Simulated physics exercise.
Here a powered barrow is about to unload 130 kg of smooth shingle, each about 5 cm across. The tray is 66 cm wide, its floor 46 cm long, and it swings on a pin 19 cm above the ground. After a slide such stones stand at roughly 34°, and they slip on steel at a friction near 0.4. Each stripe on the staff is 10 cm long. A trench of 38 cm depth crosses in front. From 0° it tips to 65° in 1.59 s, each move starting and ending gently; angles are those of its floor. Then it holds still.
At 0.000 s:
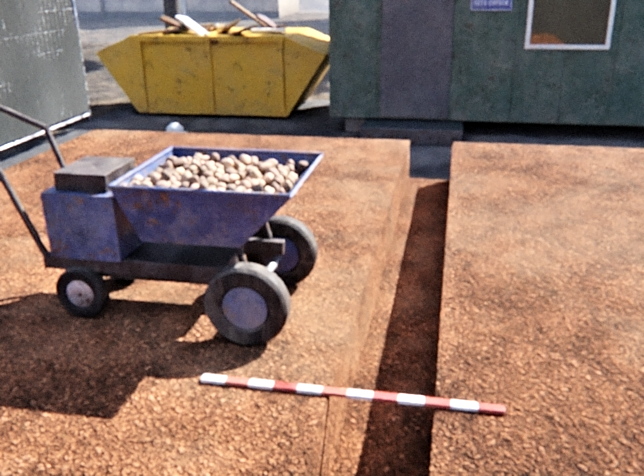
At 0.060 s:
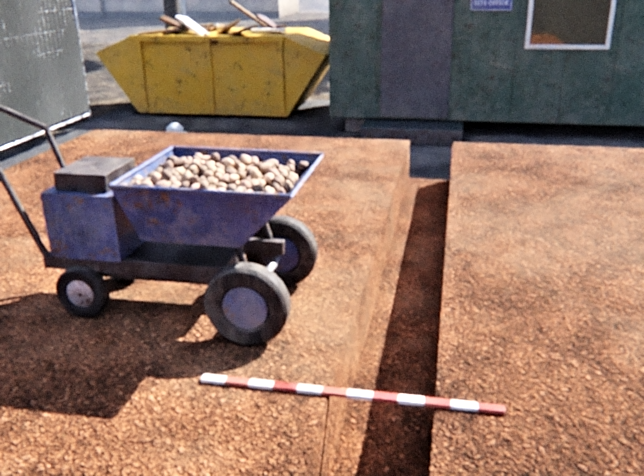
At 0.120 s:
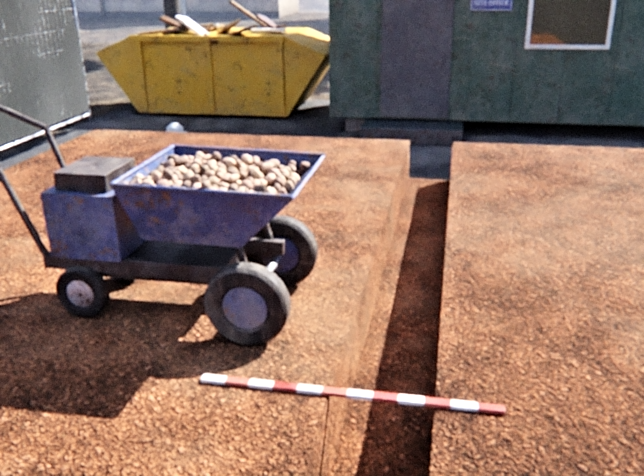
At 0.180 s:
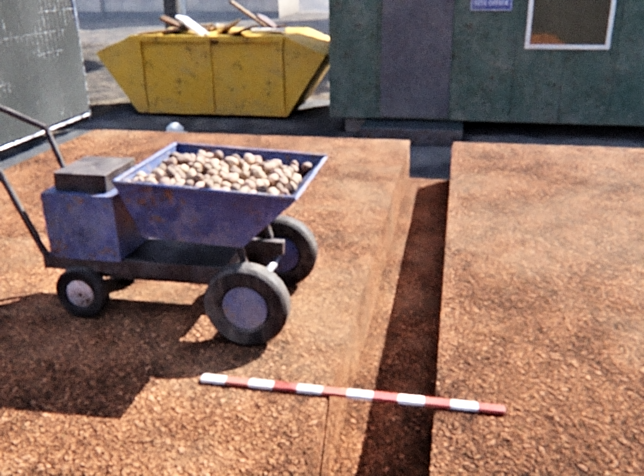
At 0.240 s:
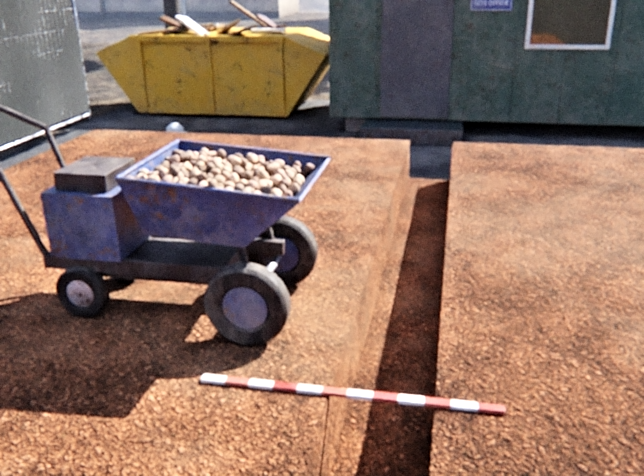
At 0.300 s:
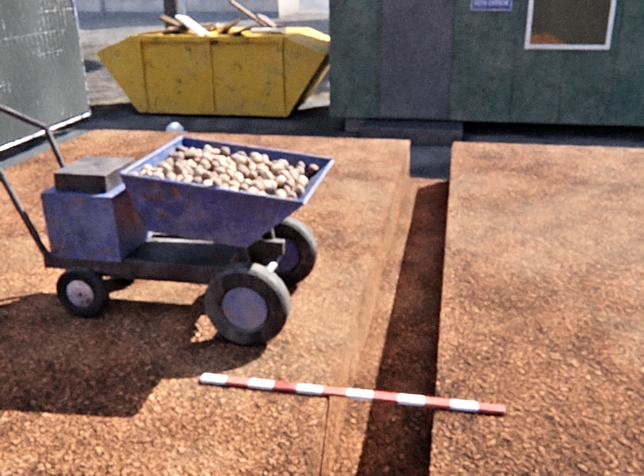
On a building site, the blue tray of a small wheeled barrow tilting slightly to the right with its load of pale stones.
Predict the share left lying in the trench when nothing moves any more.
Roughly 78 per cent ends in the trench.
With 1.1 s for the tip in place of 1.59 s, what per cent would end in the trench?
Then about 70 per cent.
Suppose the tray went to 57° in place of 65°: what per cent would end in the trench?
In that case some 85 per cent.
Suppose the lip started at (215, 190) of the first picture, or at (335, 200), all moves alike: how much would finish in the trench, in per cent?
First some 85, then 30 per cent.
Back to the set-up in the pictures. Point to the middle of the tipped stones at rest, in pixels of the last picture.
Their middle is at about (413, 377).
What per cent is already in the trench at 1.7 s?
About 45 per cent by then.
After 1.2 s the floor is at 55°; 98 % in the tray, 2 % in the trench; the foremost stones are at (394, 268).
After 1.7 s the floor is at 65°; 38 % in the tray, 46 % in the trench, 16 % past the trench; the foremost stones are at (512, 330).
After 2.0 s the floor is at 65°; 13 % in the tray, 65 % in the trench, 23 % past the trench; the foremost stones are at (580, 324).
After 4.0 s the floor is at 65°; 0 % in the tray, 78 % in the trench, 22 % past the trench; the foremost stones are at (618, 334).
